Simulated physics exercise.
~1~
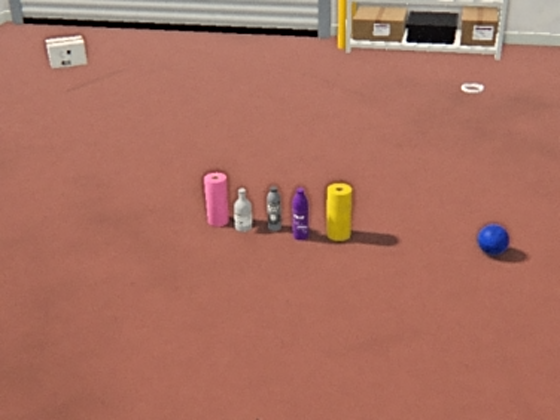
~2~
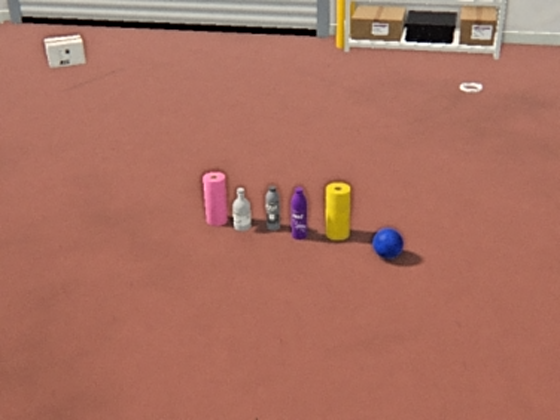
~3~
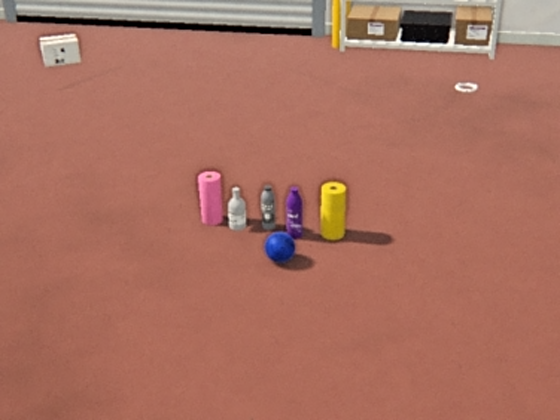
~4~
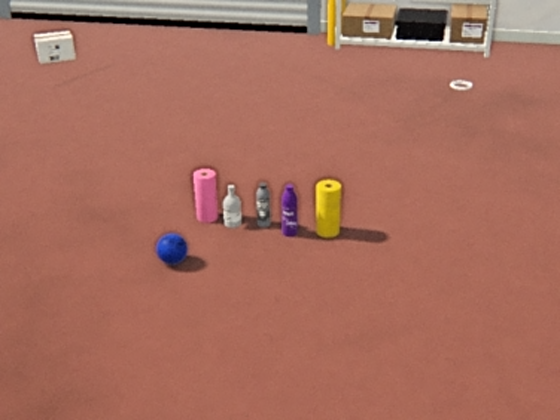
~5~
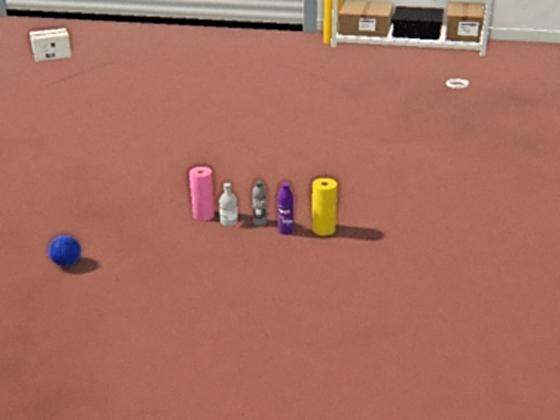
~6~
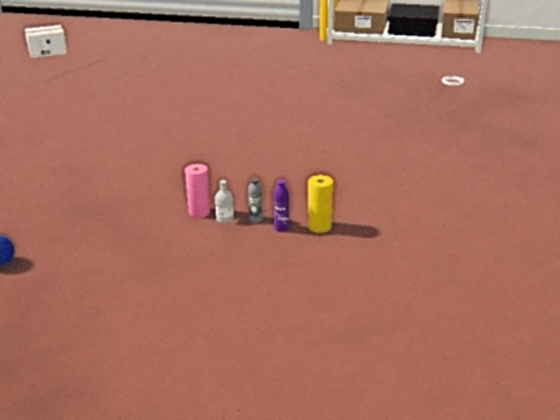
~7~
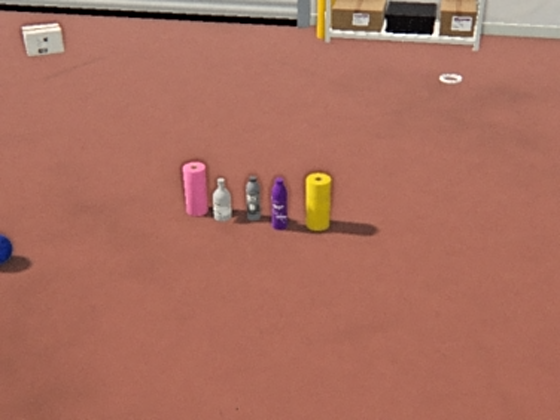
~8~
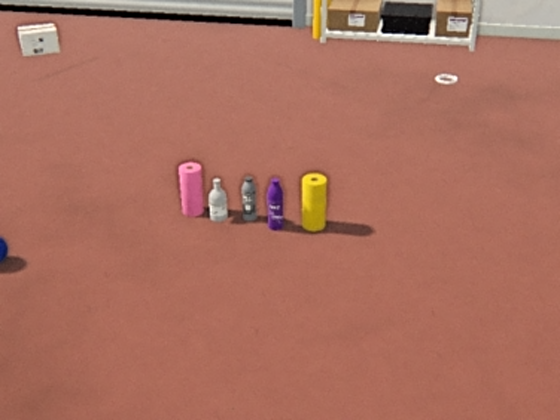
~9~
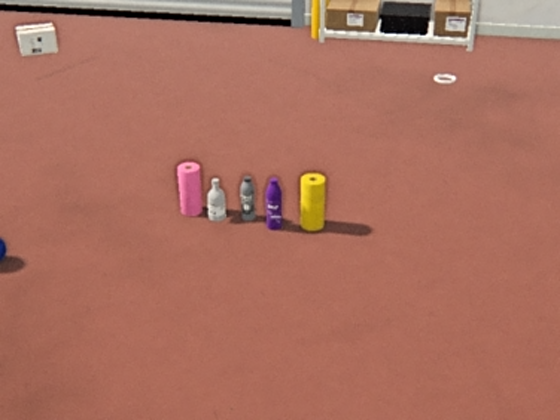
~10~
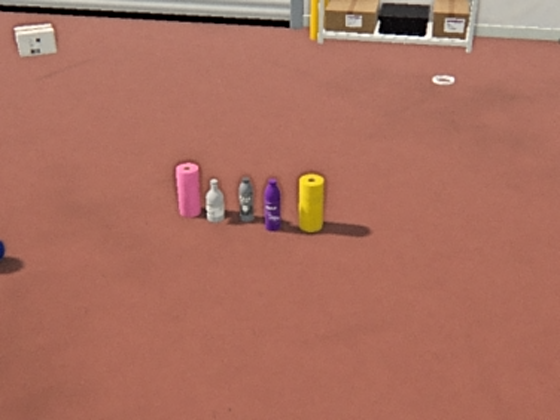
A blue ball rolling left across a reddish floor, passing in front of upright rolls and bottles, then stopping at the left edge.
